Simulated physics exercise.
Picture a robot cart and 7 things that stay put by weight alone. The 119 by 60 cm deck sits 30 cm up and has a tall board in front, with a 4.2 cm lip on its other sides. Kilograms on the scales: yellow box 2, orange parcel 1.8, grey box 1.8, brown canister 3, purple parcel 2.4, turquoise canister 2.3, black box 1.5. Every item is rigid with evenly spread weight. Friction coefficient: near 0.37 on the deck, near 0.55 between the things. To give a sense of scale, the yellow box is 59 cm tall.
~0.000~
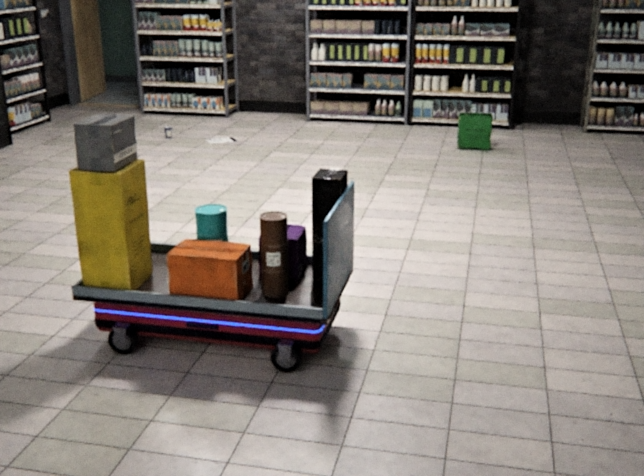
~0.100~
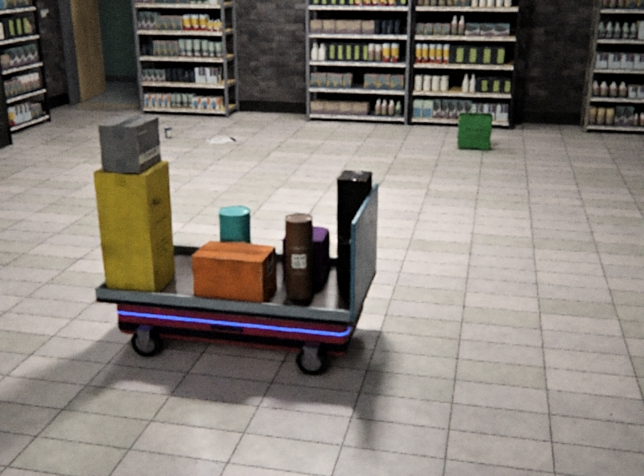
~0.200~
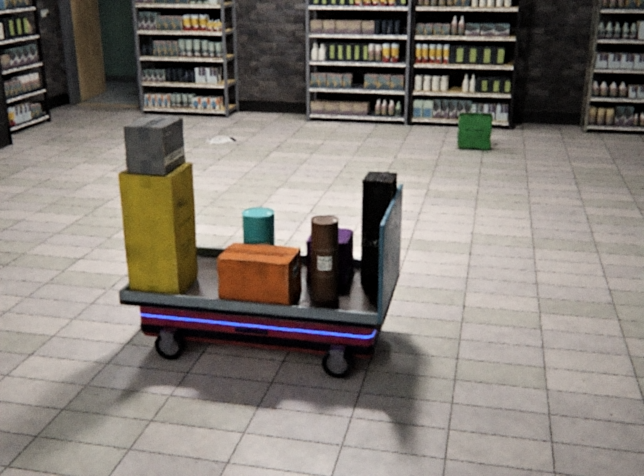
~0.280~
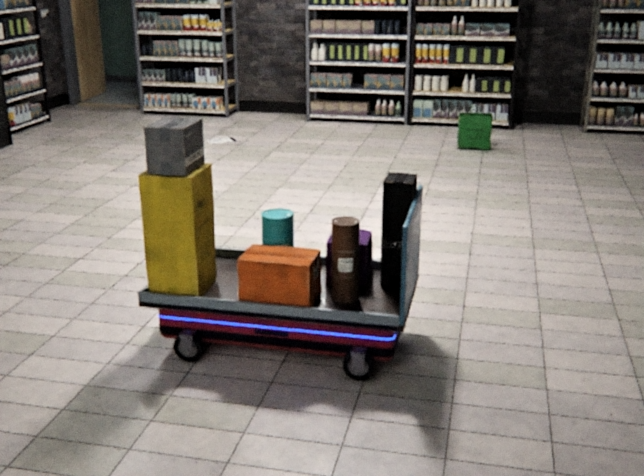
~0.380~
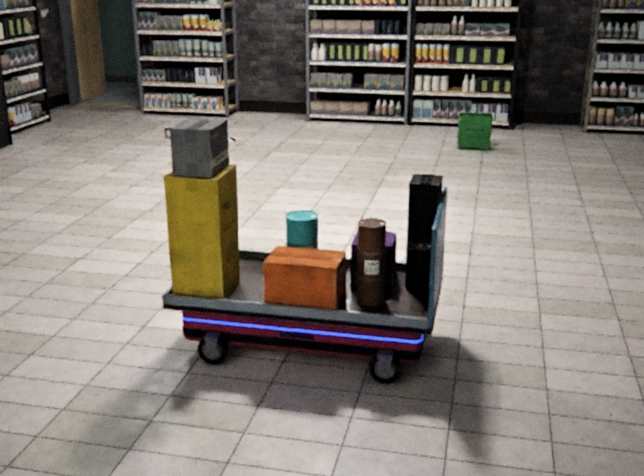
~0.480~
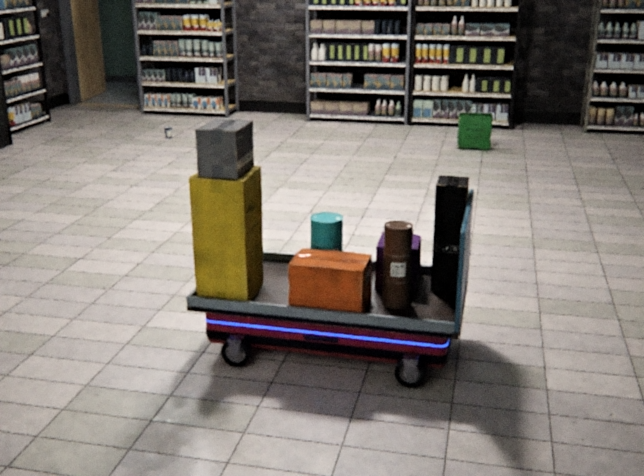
To begin with, a flat cart carrying a yellow box with a grey box on top, an orange parcel, canisters and a black box stands at the left of a tiled shop floor. It then rolls steadily rightward past the shelves, its load keeping the same arrangement, and reaches the middle of the view.
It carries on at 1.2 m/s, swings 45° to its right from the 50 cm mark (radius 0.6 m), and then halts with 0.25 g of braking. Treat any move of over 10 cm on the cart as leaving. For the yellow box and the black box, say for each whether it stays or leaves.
Yellow box: Stays; black box: Leaves.
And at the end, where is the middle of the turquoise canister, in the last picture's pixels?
Its middle settles close to pixel (493, 337).
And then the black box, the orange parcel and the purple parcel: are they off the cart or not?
Observed: Black box exits its support; orange parcel remains in bounds; purple parcel remains in bounds.
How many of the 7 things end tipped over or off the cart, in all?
2 of them.
By 0.68 s, cart 82 cm along, turned 16°; black box tilted 22° near (508, 246); brown canister tilted 20°; purple parcel 4 cm from its spot.
By 0.88 s, cart 106 cm along, turned 38°; black box now off the cart; brown canister tilted 5°; orange parcel 6 cm from its spot.
By 1.18 s, cart 140 cm along, turned 45°; brown canister tilted 51°; orange parcel 6 cm from its spot; turquoise canister 3 cm from its spot.
By 1.48 s, cart 156 cm along, turned 45°; brown canister now off the cart; orange parcel 6 cm from its spot; turquoise canister 3 cm from its spot.
When it is over (2.0 s), off the cart, brown canister and black box; the other 5 within 10 cm of the start. In the last view, yellow box near (373, 281).
